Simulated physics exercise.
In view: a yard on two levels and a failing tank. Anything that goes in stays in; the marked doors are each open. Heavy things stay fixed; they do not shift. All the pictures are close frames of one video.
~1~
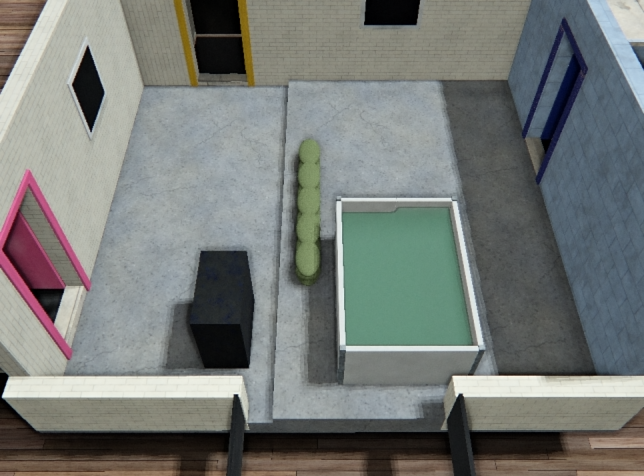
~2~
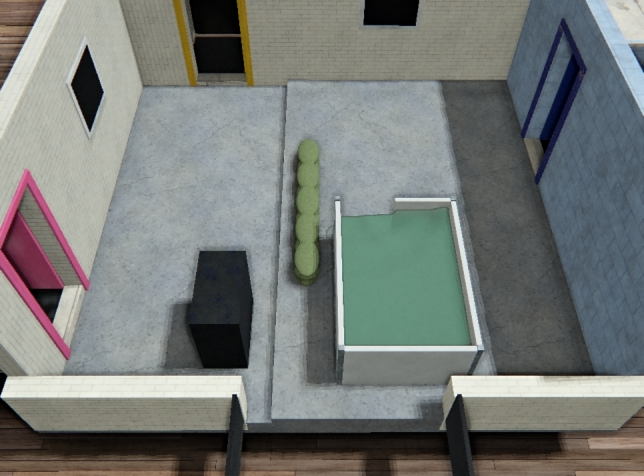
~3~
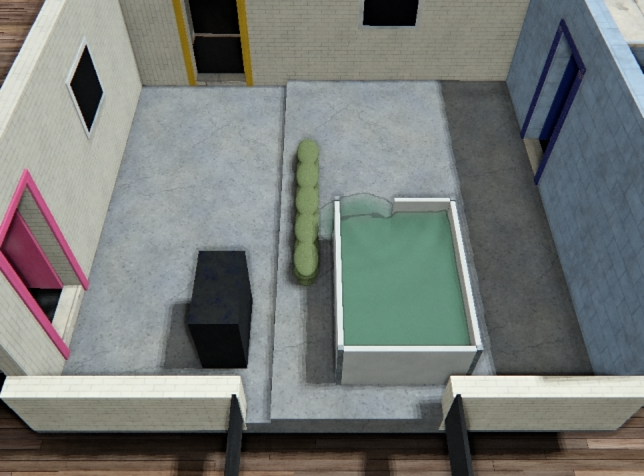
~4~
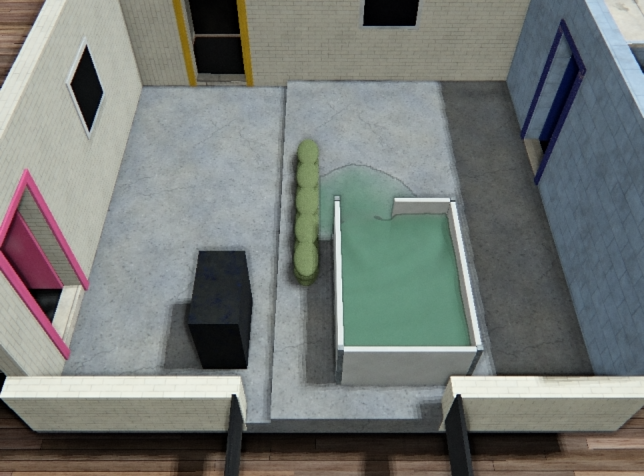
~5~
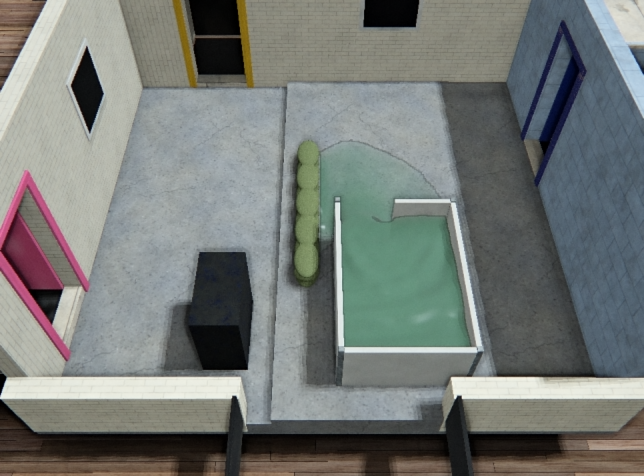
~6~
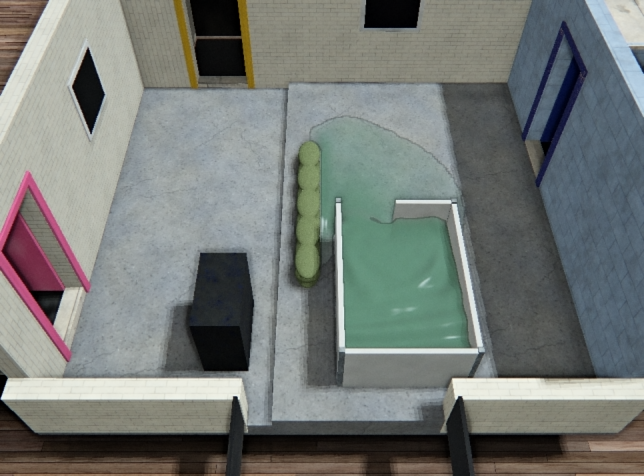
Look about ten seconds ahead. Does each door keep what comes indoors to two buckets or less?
The yellow door keeps inside the limit; the pink door keeps inside the limit; the blue door overshoots the limit.
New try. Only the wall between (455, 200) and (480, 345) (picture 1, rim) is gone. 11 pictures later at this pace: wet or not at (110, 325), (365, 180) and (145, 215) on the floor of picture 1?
Respectively: Parched, parched and parched.
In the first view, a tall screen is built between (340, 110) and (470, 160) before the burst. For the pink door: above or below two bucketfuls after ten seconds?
Checked one by one, pink door remains beneath the mark.
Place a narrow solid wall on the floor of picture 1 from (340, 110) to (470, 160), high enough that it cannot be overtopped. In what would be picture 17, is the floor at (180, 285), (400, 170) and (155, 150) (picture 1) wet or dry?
Untouched, soaked, untouched.
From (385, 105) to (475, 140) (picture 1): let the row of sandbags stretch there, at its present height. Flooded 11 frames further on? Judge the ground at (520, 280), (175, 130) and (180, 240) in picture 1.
Readings in sequence: Unflooded / wet through / unflooded.
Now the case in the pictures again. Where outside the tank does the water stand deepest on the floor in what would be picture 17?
Somewhere around pixel (377, 89).
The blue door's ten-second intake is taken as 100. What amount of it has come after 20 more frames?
I'd put it at 5 percent.
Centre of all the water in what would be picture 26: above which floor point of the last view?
It is near (382, 193).
A moment on, water covers 25 % of the floor; the yellow door not reached, the pink door not reached, the blue door not reached.
Next, water covers 30 % of the floor; the yellow door wet at the sill, nothing in, the pink door not reached, the blue door wet at the sill, nothing in.
Then, water covers 40 % of the floor; the yellow door wet at the sill, nothing in, the pink door not reached, the blue door under two buckets in.
Later, water covers 75 % of the floor; the yellow door wet at the sill, nothing in, the pink door wet at the sill, nothing in, the blue door over two buckets in.
In the end, water covers 90 % of the floor; the yellow door wet at the sill, nothing in, the pink door wet at the sill, nothing in, the blue door over two buckets in.
